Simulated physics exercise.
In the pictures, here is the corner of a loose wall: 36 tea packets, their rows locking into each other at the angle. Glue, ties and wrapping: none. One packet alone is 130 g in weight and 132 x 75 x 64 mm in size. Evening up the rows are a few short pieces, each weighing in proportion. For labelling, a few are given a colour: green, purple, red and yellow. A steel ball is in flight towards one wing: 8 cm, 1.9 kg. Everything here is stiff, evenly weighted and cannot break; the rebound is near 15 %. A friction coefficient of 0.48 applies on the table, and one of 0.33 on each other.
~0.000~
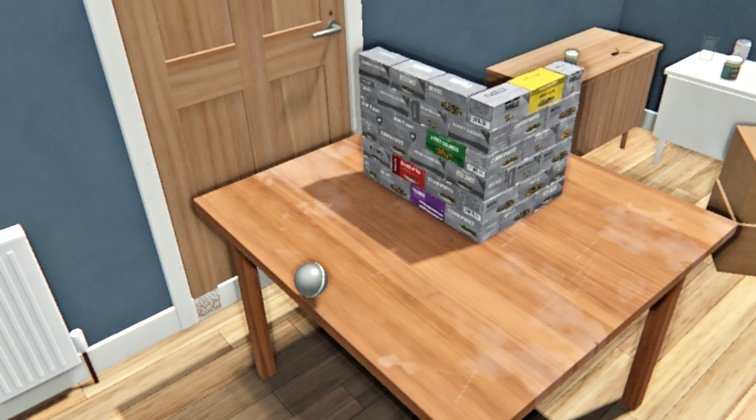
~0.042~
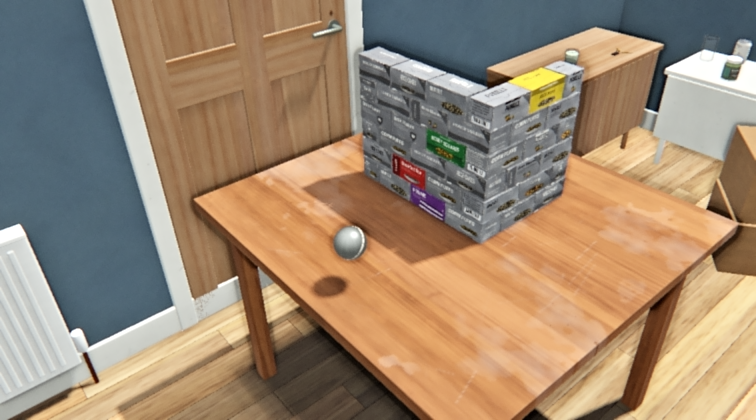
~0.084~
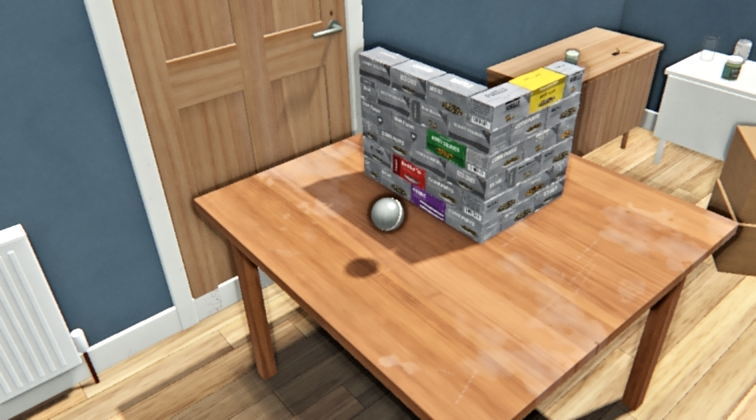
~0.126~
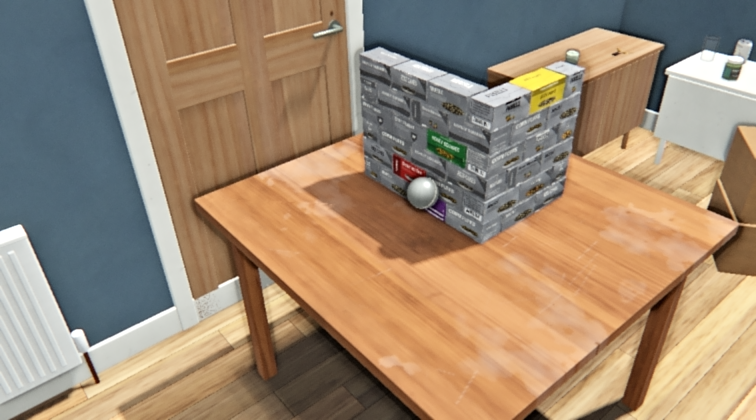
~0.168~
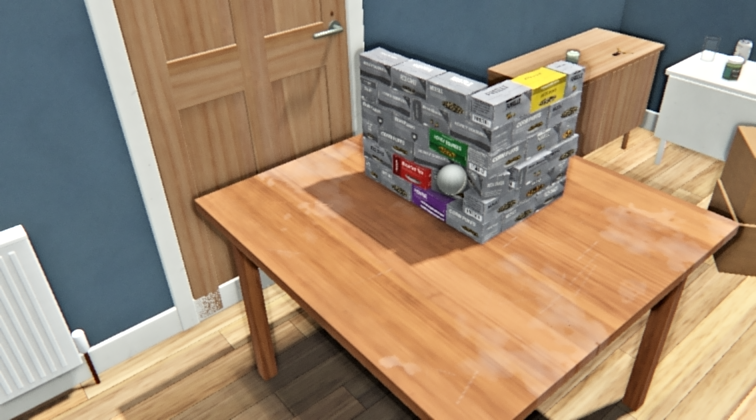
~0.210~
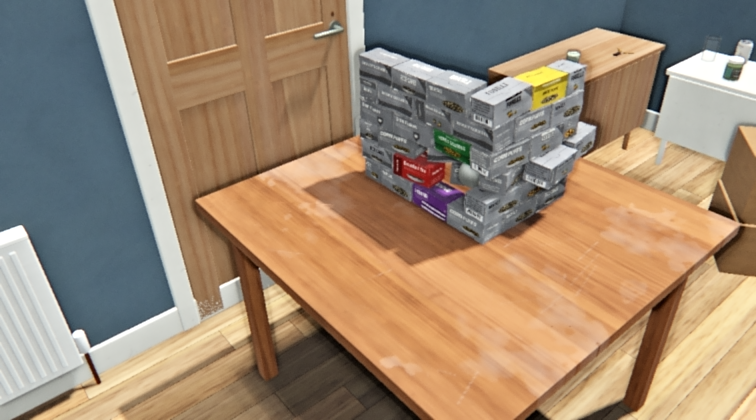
In this clip, a metal ball flies over a wooden table from the left and strikes a corner wall of stacked grey packets near the green and purple ones, pushing in among them as several packets shift and tilt.
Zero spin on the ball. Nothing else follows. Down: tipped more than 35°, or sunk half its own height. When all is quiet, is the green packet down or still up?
It goes down.
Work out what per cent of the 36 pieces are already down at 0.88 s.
45 %.
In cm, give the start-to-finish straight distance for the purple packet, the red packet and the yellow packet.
Net displacement: Purple = 0 cm, red = 2 cm, yellow = 48 cm.
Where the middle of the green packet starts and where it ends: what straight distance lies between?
Start and end lie near 23 cm apart.
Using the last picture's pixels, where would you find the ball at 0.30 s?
Look close to (511, 178).
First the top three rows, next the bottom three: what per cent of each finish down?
60% and 30%.
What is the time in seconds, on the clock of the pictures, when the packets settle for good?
Close to 2.0 seconds, I'd say.
By 0.30 s, ball still moving; 2 of the 36 packets down; green packet tilted 27°, 57 mm lower; yellow packet moved 19 mm.
By 0.54 s, ball still moving; 9 of the 36 packets down; green packet 19 cm lower; yellow packet tilted 16°.
By 0.88 s, ball still moving; 16 of the 36 packets down; green packet 19 cm lower; yellow packet tilted 30°, 17 cm lower.
By 1.26 s, ball still moving; 16 of the 36 packets down; green packet 19 cm lower; yellow packet tilted 29°, 31 cm lower.
When it is over (2.2 s), ball rolling away; 16 of the 36 packets down; green packet 19 cm lower; yellow packet 32 cm lower; red packet moved 12 mm. In pixels of the last frame, middles, green packet near (482, 189), yellow packet near (567, 147).
